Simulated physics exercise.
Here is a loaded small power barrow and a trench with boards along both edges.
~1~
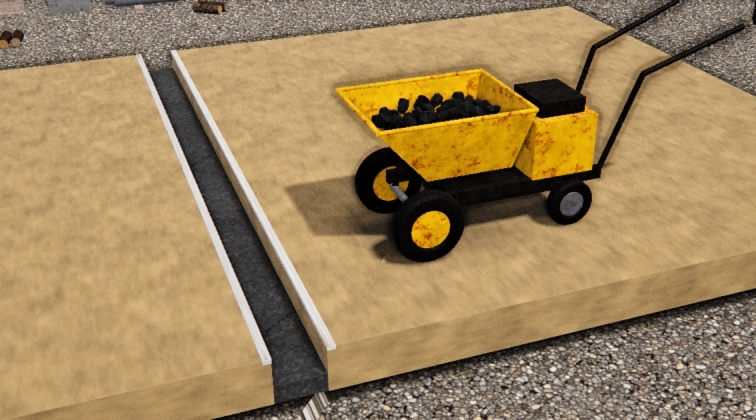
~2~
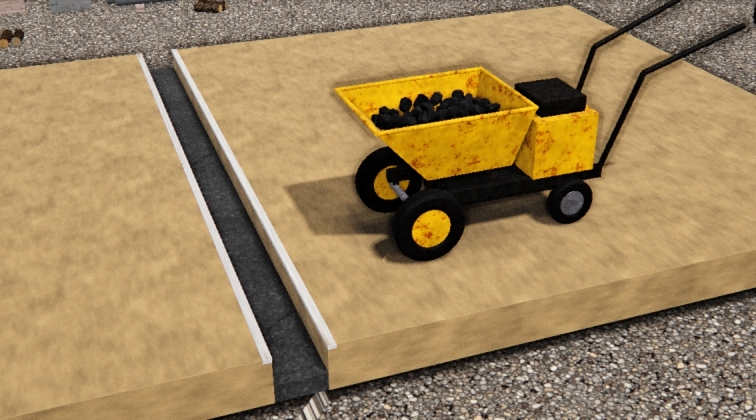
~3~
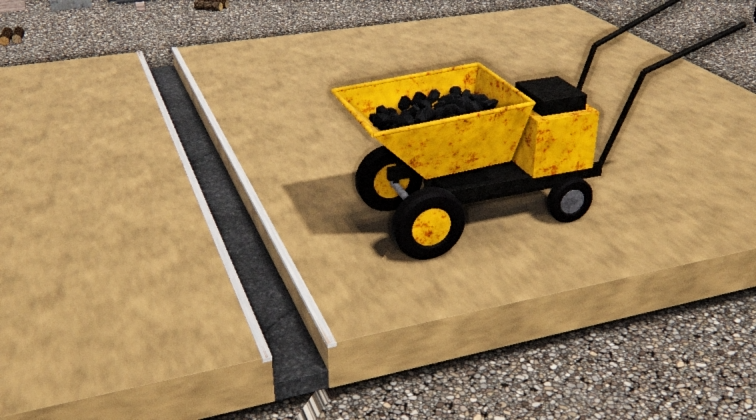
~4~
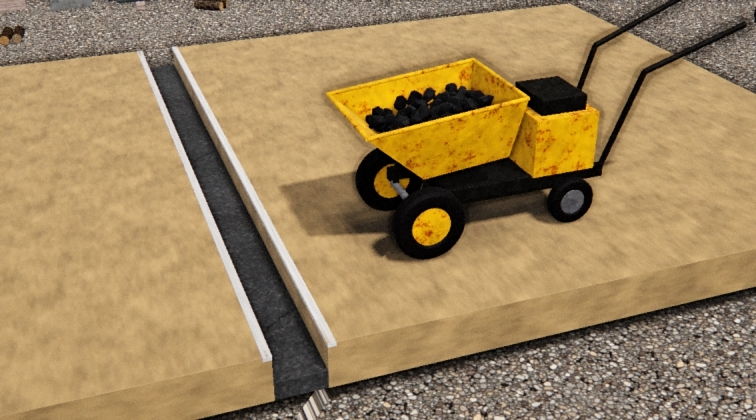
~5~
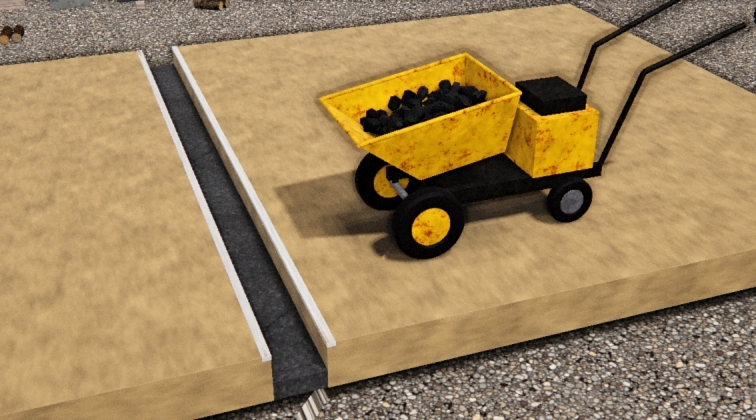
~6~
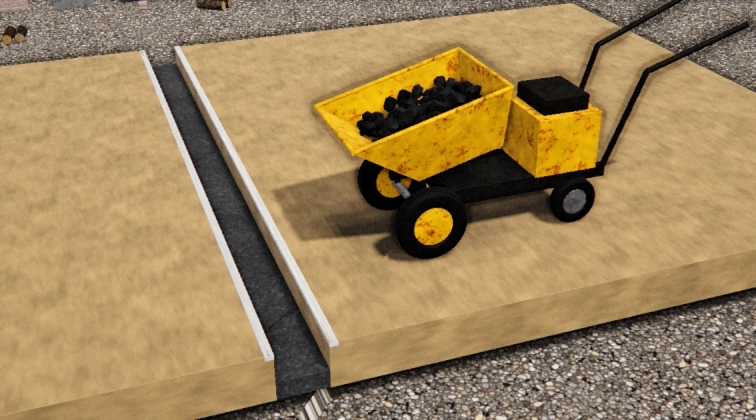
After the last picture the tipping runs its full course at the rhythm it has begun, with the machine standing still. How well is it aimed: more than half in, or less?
It catches more than half.
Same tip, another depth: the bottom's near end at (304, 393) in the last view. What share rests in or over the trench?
Close to 90 per cent.
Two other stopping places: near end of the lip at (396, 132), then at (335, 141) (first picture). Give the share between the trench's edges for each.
First some 60, then 50 per cent.
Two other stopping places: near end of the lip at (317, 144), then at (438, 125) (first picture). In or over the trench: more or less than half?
One: Under half. Two: Not half.
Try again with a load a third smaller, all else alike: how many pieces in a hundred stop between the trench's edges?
Near 80 %.
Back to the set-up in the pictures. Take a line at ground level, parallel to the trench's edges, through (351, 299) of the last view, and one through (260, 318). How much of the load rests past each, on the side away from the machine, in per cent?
The first gives 80 %, the second 0 %.
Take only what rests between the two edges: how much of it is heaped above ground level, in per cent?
Near 20 %.
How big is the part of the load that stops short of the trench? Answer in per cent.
Close to 5 per cent.
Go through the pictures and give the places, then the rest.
Lip of the skip at (378, 134), level; top of the load at (445, 118), lumps of coal; first edge of the trench at (312, 309); far edge at (251, 322), the trench under half as wide as the skip, and about half as deep as wide, in the first frame.
Lip of the skip at (377, 134), level; top of the load at (445, 117), in the second frame.
Lip of the skip at (373, 135), tipped barely; top of the load at (458, 106), in the third frame.
Lip of the skip at (368, 139), tipped a little; top of the load at (454, 104), in the fourth frame.
Lip of the skip at (360, 145), tipped a little; top of the load at (453, 112), in the fifth frame.
Lip of the skip at (354, 153), tipped clearly; top of the load at (448, 109); first edge of the trench at (315, 306); far edge at (253, 318), in the sixth frame.
Soon, skip tipped steeply; all in the skip.
A while on, skip tipped steeply; nearly all in the skip; a stray few short of the trench; a small part in or heaped over the trench; a stray few falling.
Towards the end, skip tipped right over; about a quarter in the skip; a small part short of the trench; about two thirds in or heaped over the trench; a stray few beyond it.
Finally, skip tipped right over; about a quarter in the skip; a small part short of the trench; about two thirds in or heaped over the trench; a stray few beyond it.
